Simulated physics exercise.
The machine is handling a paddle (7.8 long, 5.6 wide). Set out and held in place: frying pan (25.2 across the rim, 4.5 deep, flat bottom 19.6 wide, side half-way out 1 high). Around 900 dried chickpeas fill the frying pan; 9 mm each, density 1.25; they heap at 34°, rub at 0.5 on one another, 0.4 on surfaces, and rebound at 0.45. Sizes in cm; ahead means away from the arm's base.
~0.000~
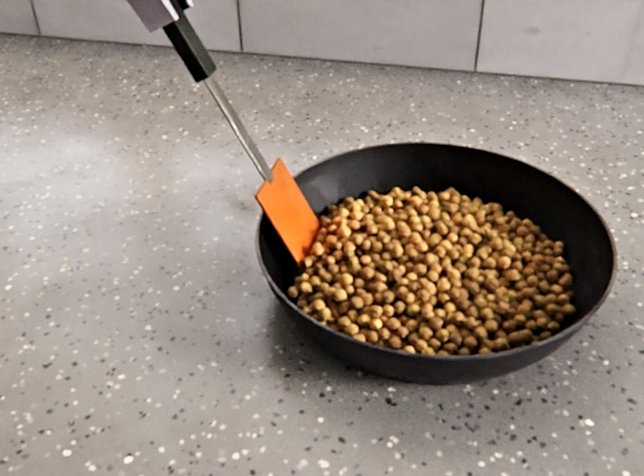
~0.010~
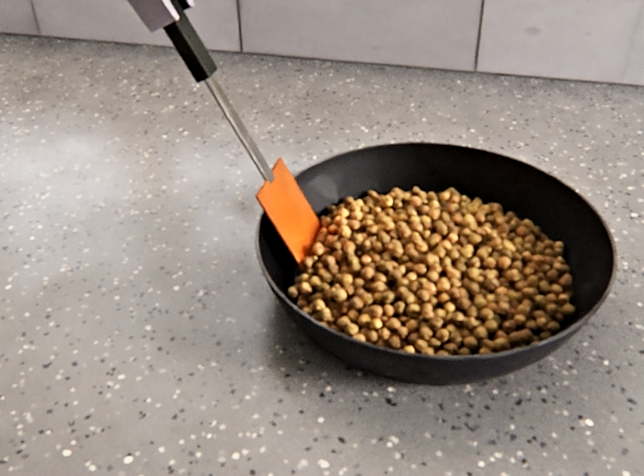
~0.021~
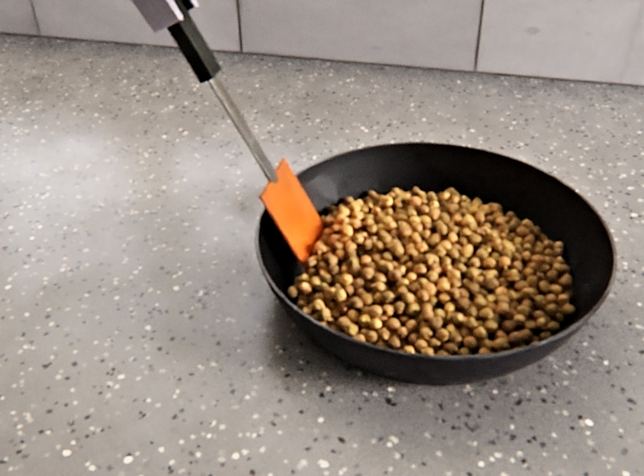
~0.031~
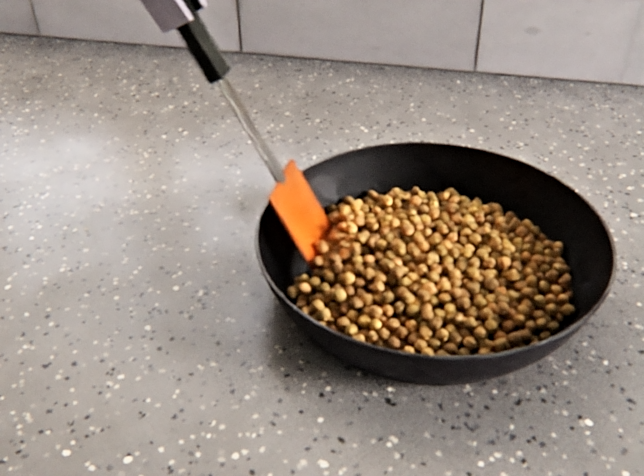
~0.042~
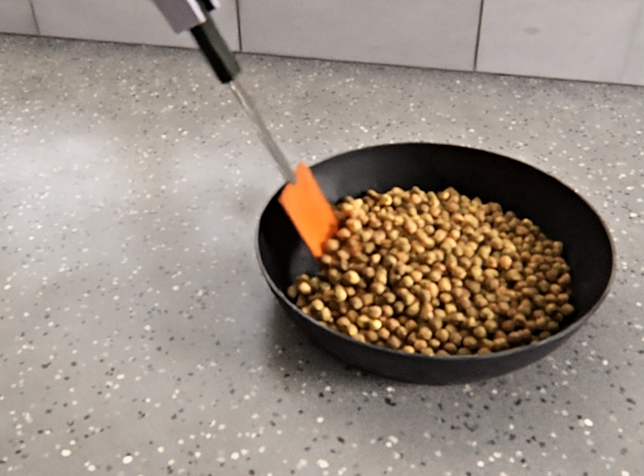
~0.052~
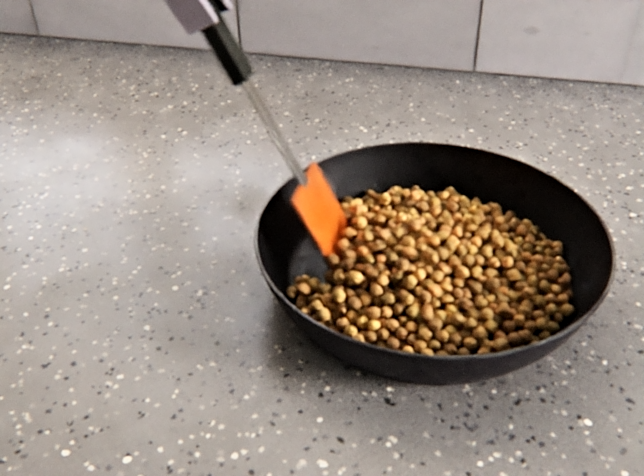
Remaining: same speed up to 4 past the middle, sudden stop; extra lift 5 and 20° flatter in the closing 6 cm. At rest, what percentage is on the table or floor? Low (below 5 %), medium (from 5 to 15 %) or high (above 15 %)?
Answer: Low; below 5 % of the dried chickpeas finish on the table or floor.
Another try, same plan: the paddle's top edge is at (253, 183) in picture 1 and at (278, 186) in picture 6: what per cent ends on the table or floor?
Some 0 per cent.
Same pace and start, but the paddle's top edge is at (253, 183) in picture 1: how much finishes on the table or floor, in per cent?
Some 5 per cent.
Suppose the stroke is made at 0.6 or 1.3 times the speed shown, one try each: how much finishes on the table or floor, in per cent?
About 0 and 5 per cent.
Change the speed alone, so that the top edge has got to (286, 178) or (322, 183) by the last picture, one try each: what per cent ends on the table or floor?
About 0 and 5 per cent.
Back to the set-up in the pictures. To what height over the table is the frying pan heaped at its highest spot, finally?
Some 4.0 cm.
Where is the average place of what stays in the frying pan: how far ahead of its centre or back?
About 2.5 cm ahead.
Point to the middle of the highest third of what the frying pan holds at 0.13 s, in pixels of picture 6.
Near (458, 257).
After 0.09 s, sloping 63°, highest piece 5 above the table; 900 in the frying pan.
After 0.13 s, sloping 54°, highest piece 5 above the table; 900 in the frying pan.
After 0.35 s, sloping 43°, highest piece 5 above the table; 873 in the frying pan, 25 on the table or floor, 2 on the blade or in flight.
After 1.40 s, sloping 43°, highest piece 4 above the table; 873 in the frying pan, 27 on the table or floor.
In the end, 873 in the frying pan, 27 on the table or floor. That is 3 % on the table or floor.
